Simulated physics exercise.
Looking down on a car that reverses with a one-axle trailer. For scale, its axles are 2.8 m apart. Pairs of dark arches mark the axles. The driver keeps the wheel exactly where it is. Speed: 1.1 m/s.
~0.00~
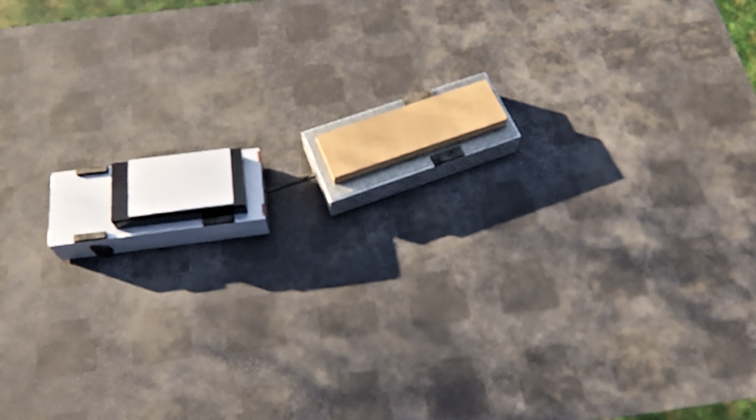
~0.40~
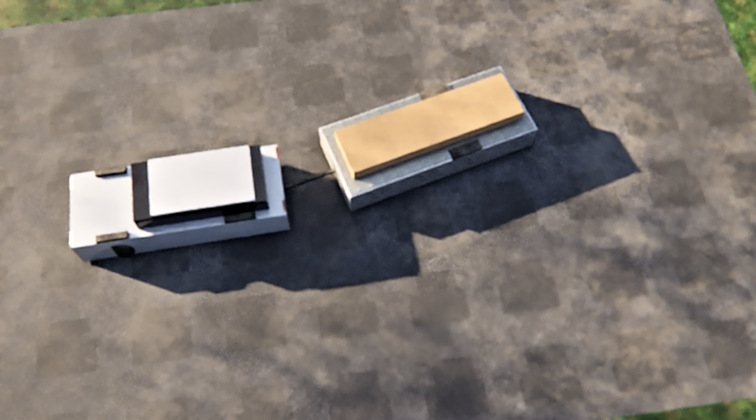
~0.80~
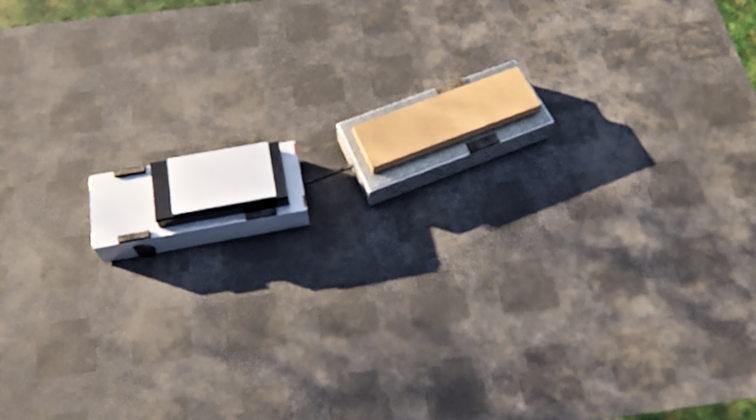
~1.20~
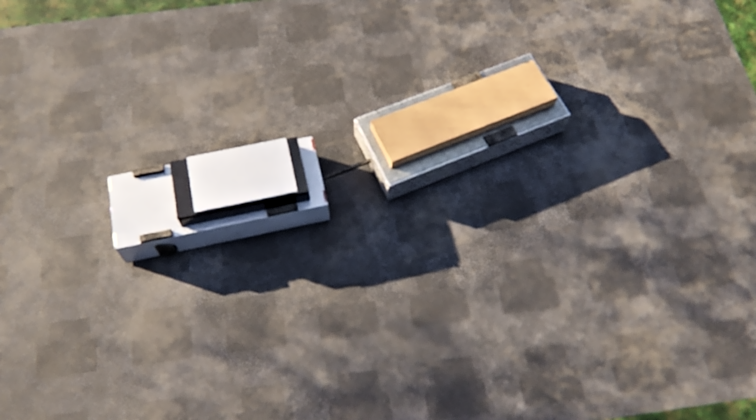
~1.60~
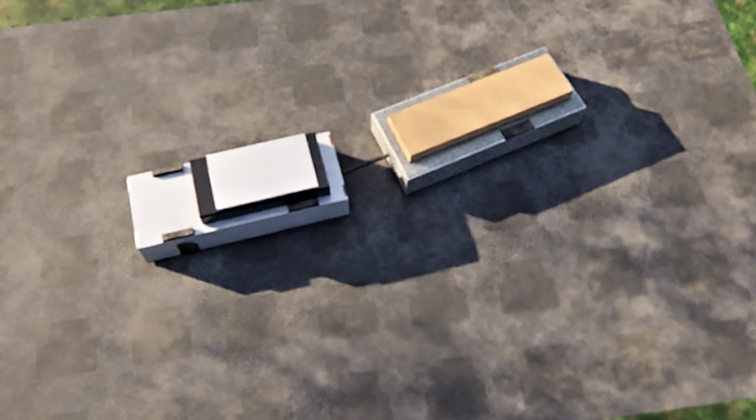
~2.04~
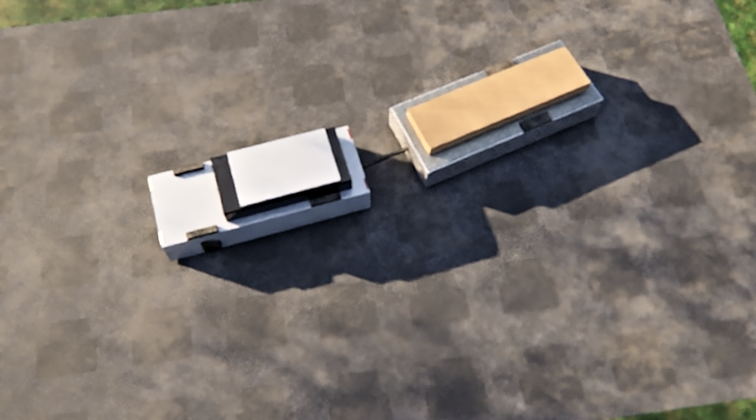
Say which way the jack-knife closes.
To the left-hand side of the car.
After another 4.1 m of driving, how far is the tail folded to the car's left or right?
Some 10° to its left.
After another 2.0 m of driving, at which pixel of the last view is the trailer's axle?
Near (590, 64).
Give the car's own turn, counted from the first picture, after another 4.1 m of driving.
About 24°.
After 3.9 s, the tail is 1° to the car's right, the car has turned 17° and the trailer's axle is at (590, 64) of the last picture.
After 5.7 s, the tail is 11° to the car's left, the car has turned 24° and the trailer's axle is at (660, 37) of the last picture.
After 7.6 s, the tail is 30° to the car's left, the car has turned 32° and the trailer's axle is at (727, 20) of the last picture.
After 9.5 s, the tail is 60° to the car's left, the car has turned 40° and the trailer's axle is out of the picture; it has jack-knifed.
